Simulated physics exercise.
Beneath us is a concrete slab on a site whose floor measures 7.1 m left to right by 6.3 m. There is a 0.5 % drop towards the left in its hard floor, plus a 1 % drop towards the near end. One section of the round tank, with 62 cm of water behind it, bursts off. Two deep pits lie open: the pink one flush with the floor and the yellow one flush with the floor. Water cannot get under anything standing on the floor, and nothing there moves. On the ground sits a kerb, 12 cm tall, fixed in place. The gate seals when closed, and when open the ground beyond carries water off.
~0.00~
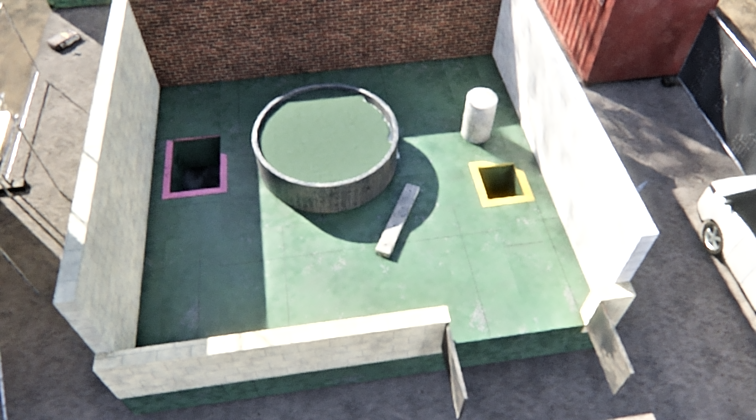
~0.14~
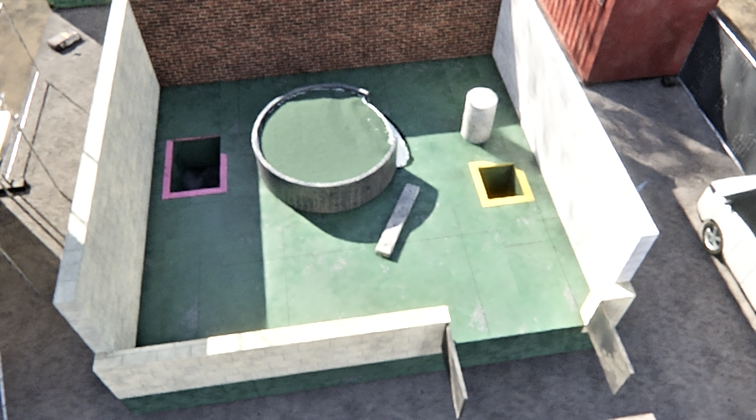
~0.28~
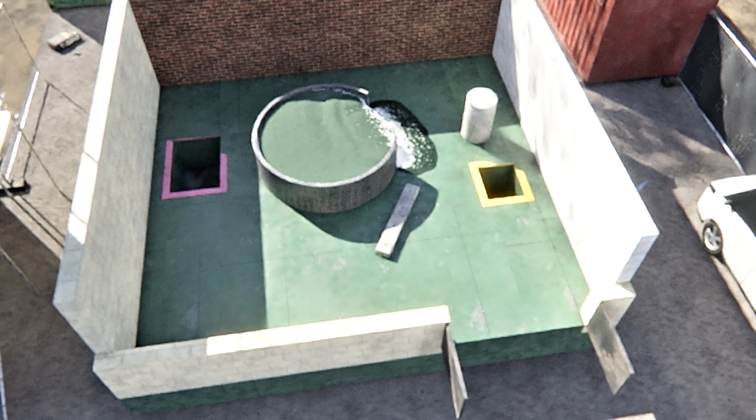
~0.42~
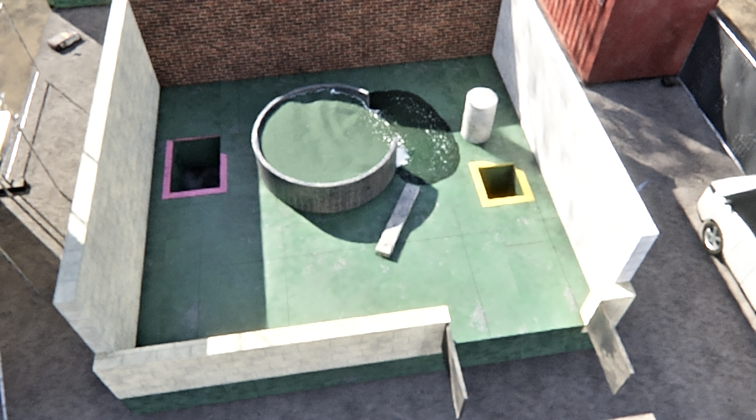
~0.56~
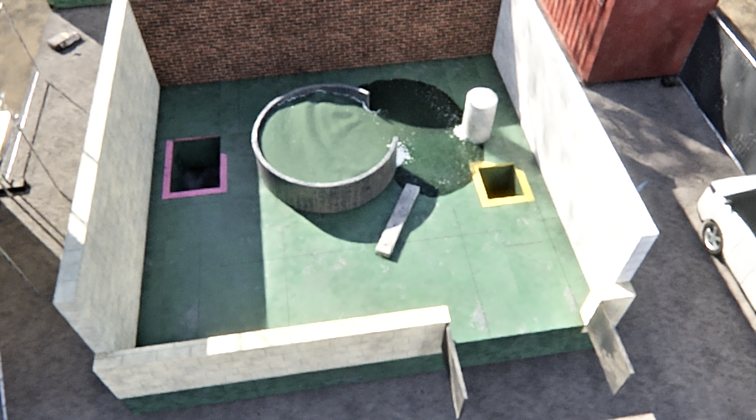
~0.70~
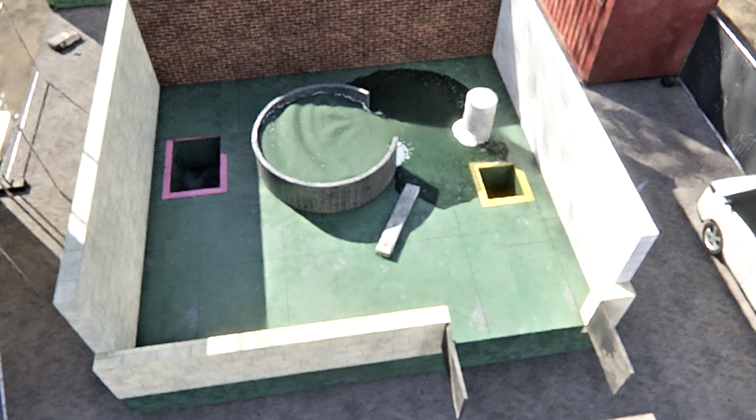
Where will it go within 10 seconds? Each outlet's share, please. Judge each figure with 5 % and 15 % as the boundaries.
Gate from 5 to 15 %, pink pit from 5 to 15 %, yellow pit above 15 %.
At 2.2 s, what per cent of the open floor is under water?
Close to 25 in a hundred parts are wet.
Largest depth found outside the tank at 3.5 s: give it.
Up to some 26 cm.
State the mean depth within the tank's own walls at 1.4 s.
Average depth: About 44 cm.
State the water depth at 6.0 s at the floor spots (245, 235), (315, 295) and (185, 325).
Roughly 0, 0 and 0 cm, in turn.
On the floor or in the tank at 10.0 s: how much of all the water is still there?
Roughly 52 per cent is still there.
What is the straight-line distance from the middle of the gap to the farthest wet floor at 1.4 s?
I'd put it close to 3.2 m.
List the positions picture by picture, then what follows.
Still water, 62 cm deep, in the round tank at (326, 134), in the first picture.
The front is at (371, 115), 0.7 m from the gap at (388, 132); 0.3 m2 of floor is under water; 62 cm left at the back of the round tank, in the second picture.
Water pours out at (388, 133) and has run 1.1 m, to (431, 166); deepest outside 31 cm, 62 cm at the round tank's back, in the third picture.
The front is at (451, 168), 1.4 m from the gap at (388, 134); 2.5 m2 of floor is under water; 62 cm left at the back of the round tank, in the fourth picture.
Water pours out at (388, 134) and has run 1.8 m, to (478, 160); deepest outside 30 cm, 62 cm at the round tank's back, in the fifth picture.
Water pours out at (388, 133) and has run 2.2 m, to (502, 162); deepest outside 30 cm, 60 cm at the round tank's back, in the sixth picture.
After 1.4 s water covers 20 % of the floor and is deepest (38 cm) near (457, 136); gone so far, the gate 0 %, the pink pit 0 %, the yellow pit 2 %.
After 2.2 s water covers 25 % of the floor and is deepest (43 cm) near (498, 75); gone so far, the gate 0 %, the pink pit 0 %, the yellow pit 6 %.
After 3.5 s water covers 30 % of the floor and is deepest (26 cm) near (467, 109); gone so far, the gate 0 %, the pink pit 0 %, the yellow pit 13 %.
After 6.0 s water covers 50 % of the floor and is deepest (14 cm) near (513, 110); gone so far, the gate 3 %, the pink pit 1 %, the yellow pit 24 %.
After 10.0 s water covers 55 % of the floor and is deepest (10 cm) near (158, 117); gone so far, the gate 8 %, the pink pit 8 %, the yellow pit 33 %.
